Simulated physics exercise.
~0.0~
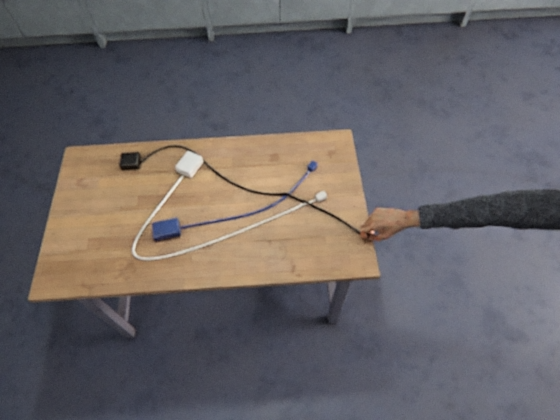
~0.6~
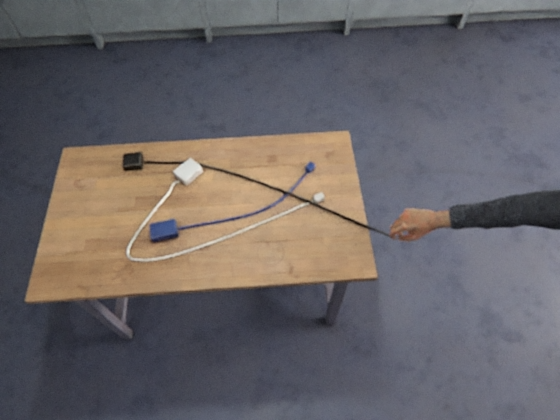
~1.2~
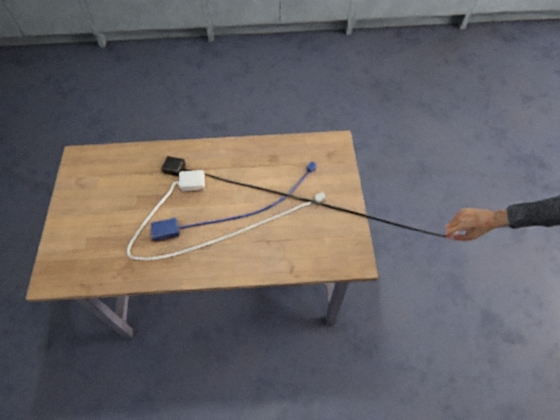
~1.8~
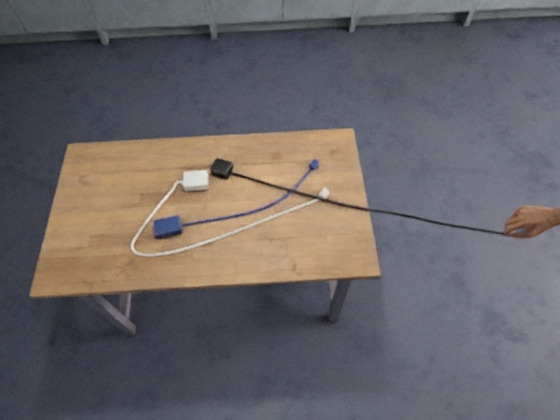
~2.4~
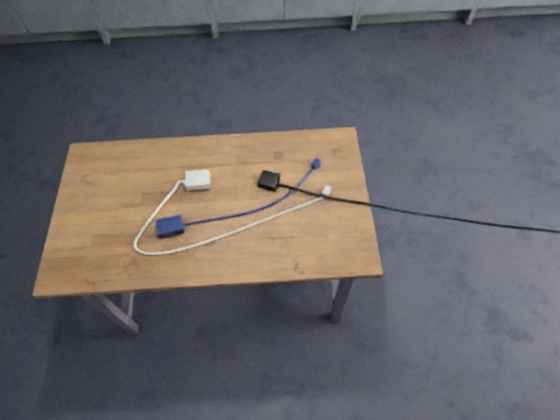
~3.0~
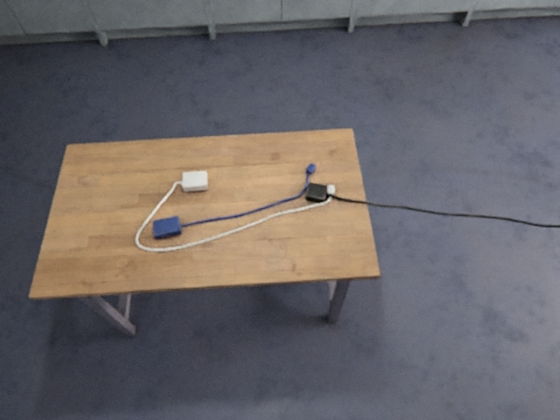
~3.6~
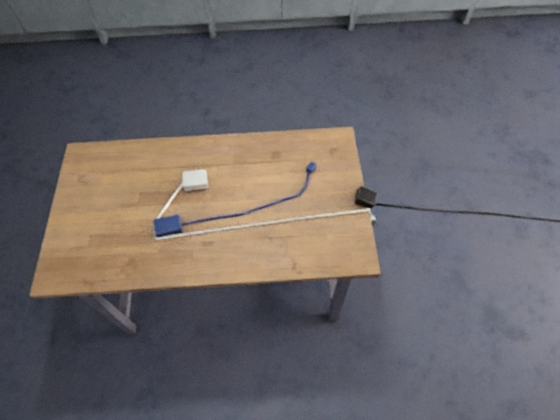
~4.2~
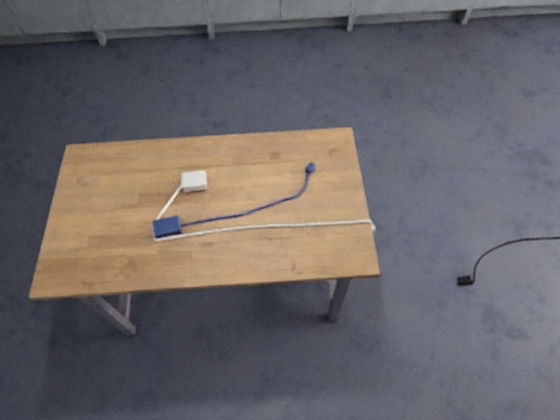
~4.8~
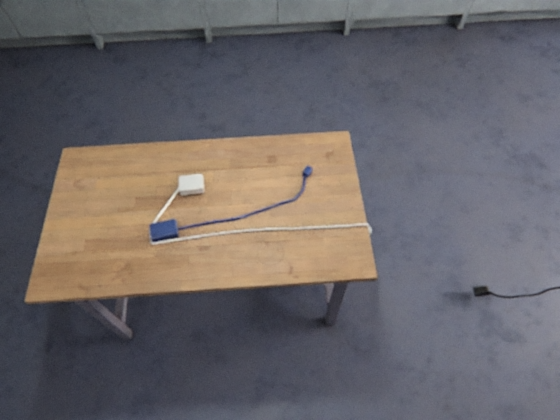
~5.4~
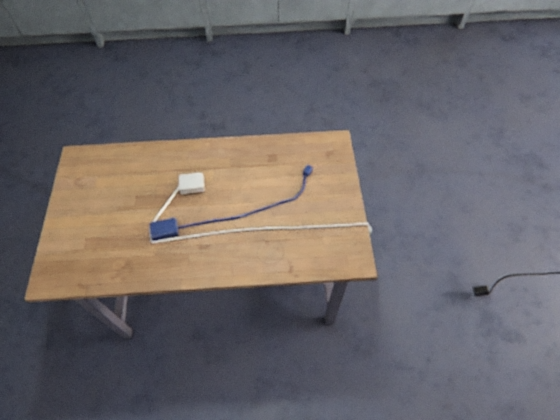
A black lead is pulled rightward by a hand across a wooden table, where it lies among a white lead and a blue lead, each with a block charger. As it slides, its black charger follows, passing close by the white charger, which shifts slightly. The hand leaves view while the black charger keeps travelling and meets the white plug near the right side. It drags the plug to the table's edge, drawing the white lead straighter against the blue charger. The black charger then drops to the floor and rests there, while the blue charger has barely stirred.
